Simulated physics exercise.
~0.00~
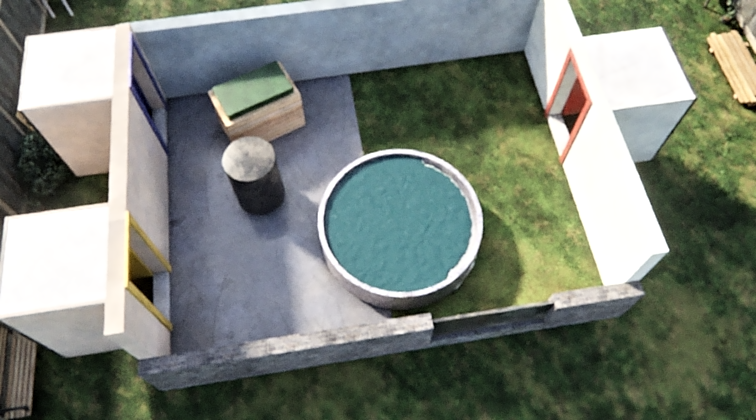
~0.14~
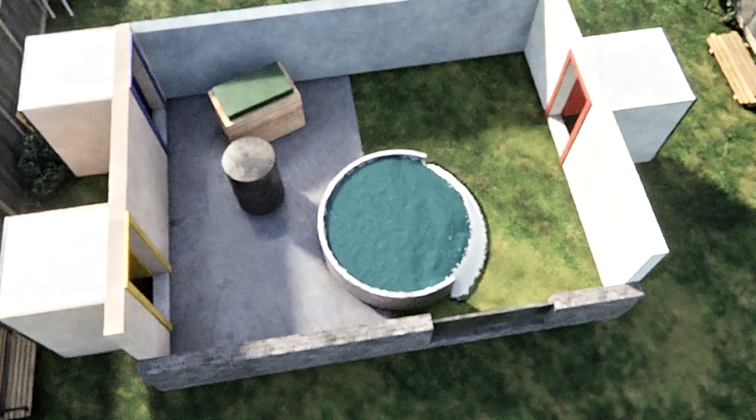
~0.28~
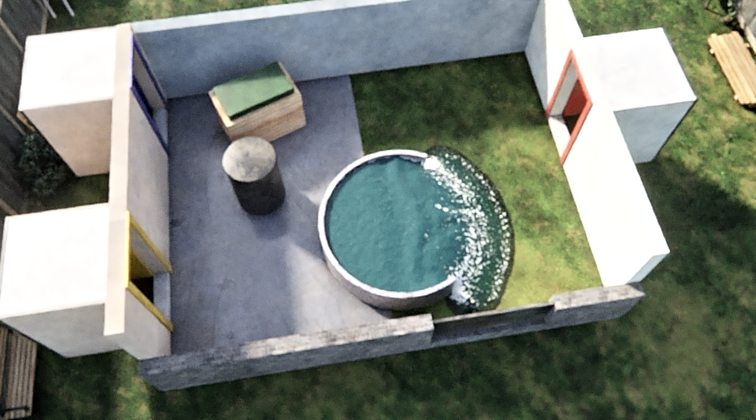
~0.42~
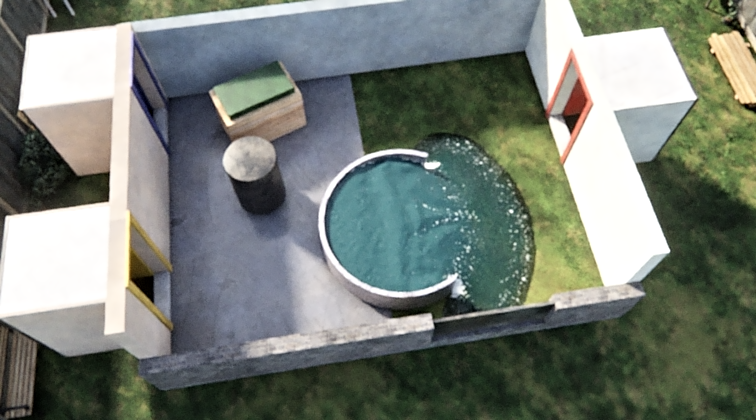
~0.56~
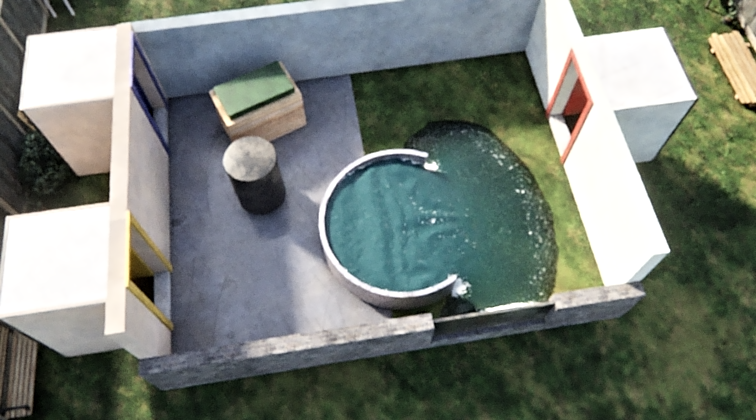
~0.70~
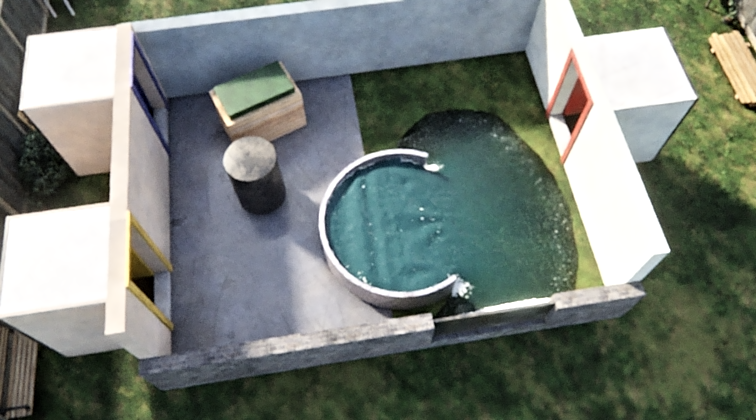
In a walled back garden, part paving and part lawn, a round pool of blue-green water stands full and still beside a dark drum and a green-topped box. The pool's right side tears away, and water pours through the gap in a foaming rush, then fans out smoothly across much of the grass.
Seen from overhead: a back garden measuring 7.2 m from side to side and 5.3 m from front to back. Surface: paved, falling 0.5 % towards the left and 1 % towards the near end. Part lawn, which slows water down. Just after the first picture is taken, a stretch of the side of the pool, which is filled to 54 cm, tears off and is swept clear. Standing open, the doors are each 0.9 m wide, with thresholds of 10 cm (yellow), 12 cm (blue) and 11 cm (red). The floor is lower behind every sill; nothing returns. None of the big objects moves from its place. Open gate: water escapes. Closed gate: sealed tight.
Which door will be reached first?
The red door.
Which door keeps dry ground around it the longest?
Answer: The blue one.
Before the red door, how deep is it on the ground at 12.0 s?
I'd put it near 6.5 cm.
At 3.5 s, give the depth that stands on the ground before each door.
Readings (cm): Yellow = 0; blue = 0; red = 17.
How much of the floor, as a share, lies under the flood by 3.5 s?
Close to 45 in a hundred parts are wet.
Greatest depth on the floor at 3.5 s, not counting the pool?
I'd say near 23 centimetres.
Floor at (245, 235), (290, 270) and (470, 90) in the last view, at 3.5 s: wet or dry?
Going through the three points: Not yet touched, then not yet touched, then awash.
After 1.4 s water covers 35 % of the floor and is deepest (38 cm) near (603, 299); yellow door not reached, blue door not reached, red door reached at 1.0 s.
After 2.2 s water covers 40 % of the floor and is deepest (36 cm) near (599, 289); yellow door not reached, blue door not reached, red door reached at 1.0 s.
After 3.5 s water covers 45 % of the floor and is deepest (23 cm) near (528, 311); yellow door not reached, blue door not reached, red door reached at 1.0 s.
After 7.0 s water covers 85 % of the floor and is deepest (16 cm) near (300, 98); yellow door reached at 5.6 s, blue door not reached, red door reached at 1.0 s.
After 12.0 s water covers 100 % of the floor and is deepest (12 cm) near (457, 290); yellow door reached at 5.6 s, blue door reached at 7.3 s, red door reached at 1.0 s.
